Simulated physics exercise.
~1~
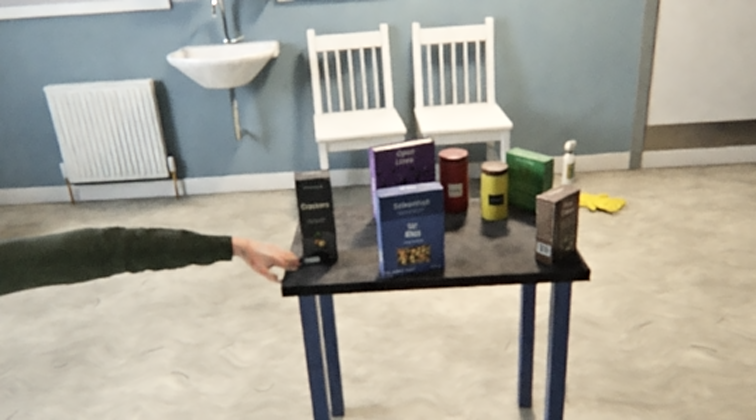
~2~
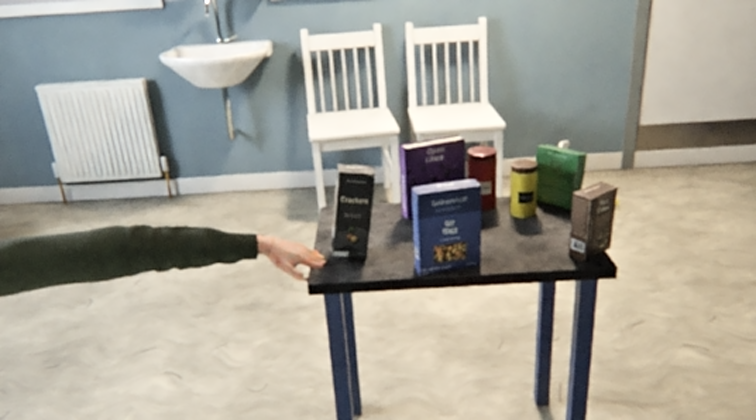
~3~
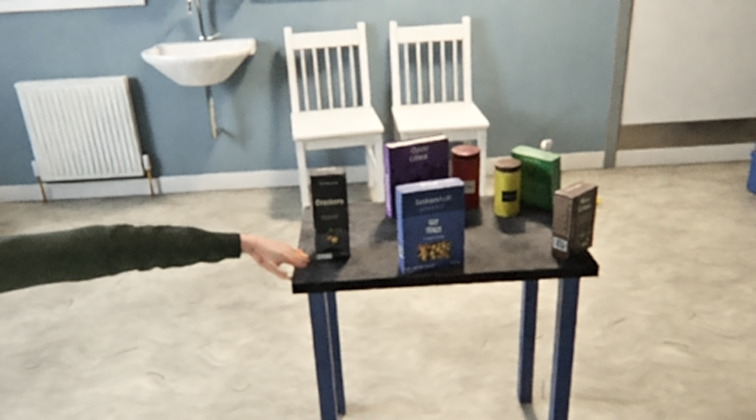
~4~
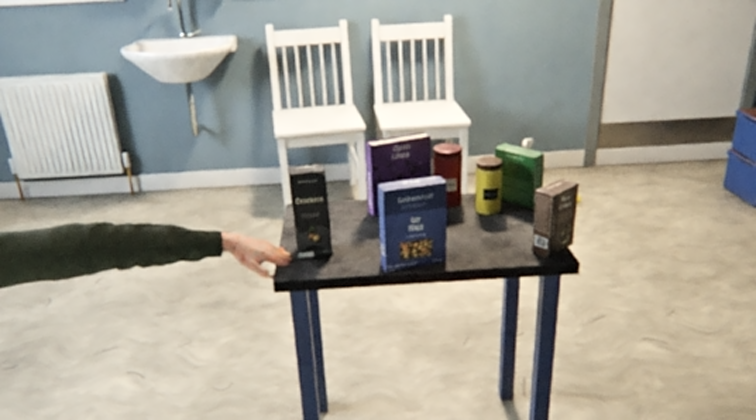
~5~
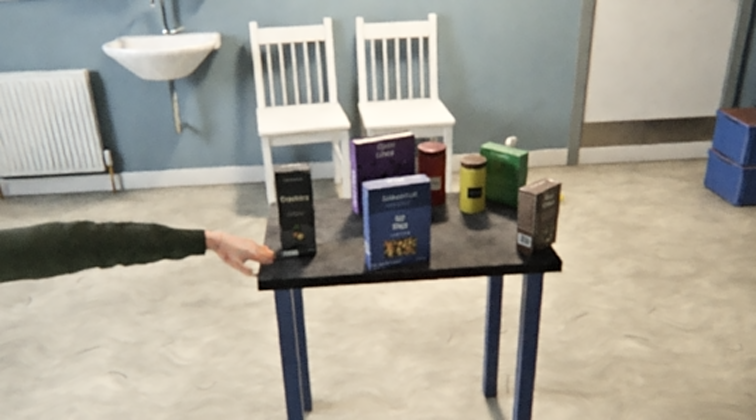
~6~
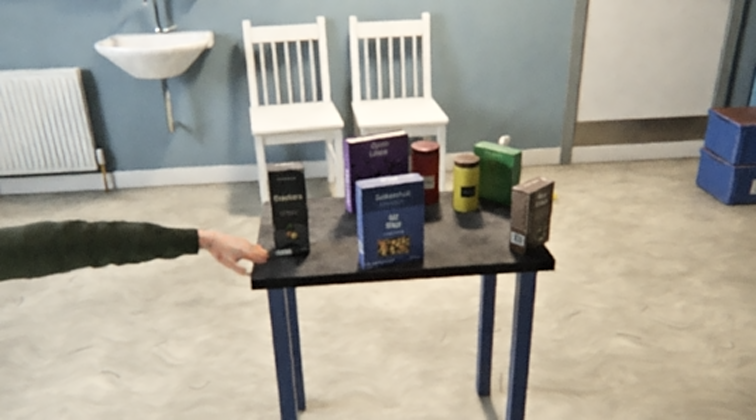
In this clip, a hand at the left edge of a small table moves it slightly right, and the black carton leans briefly before settling upright, as the view shifts right. The boxes, book and jars remain standing on the tabletop, with the hand still at its edge.
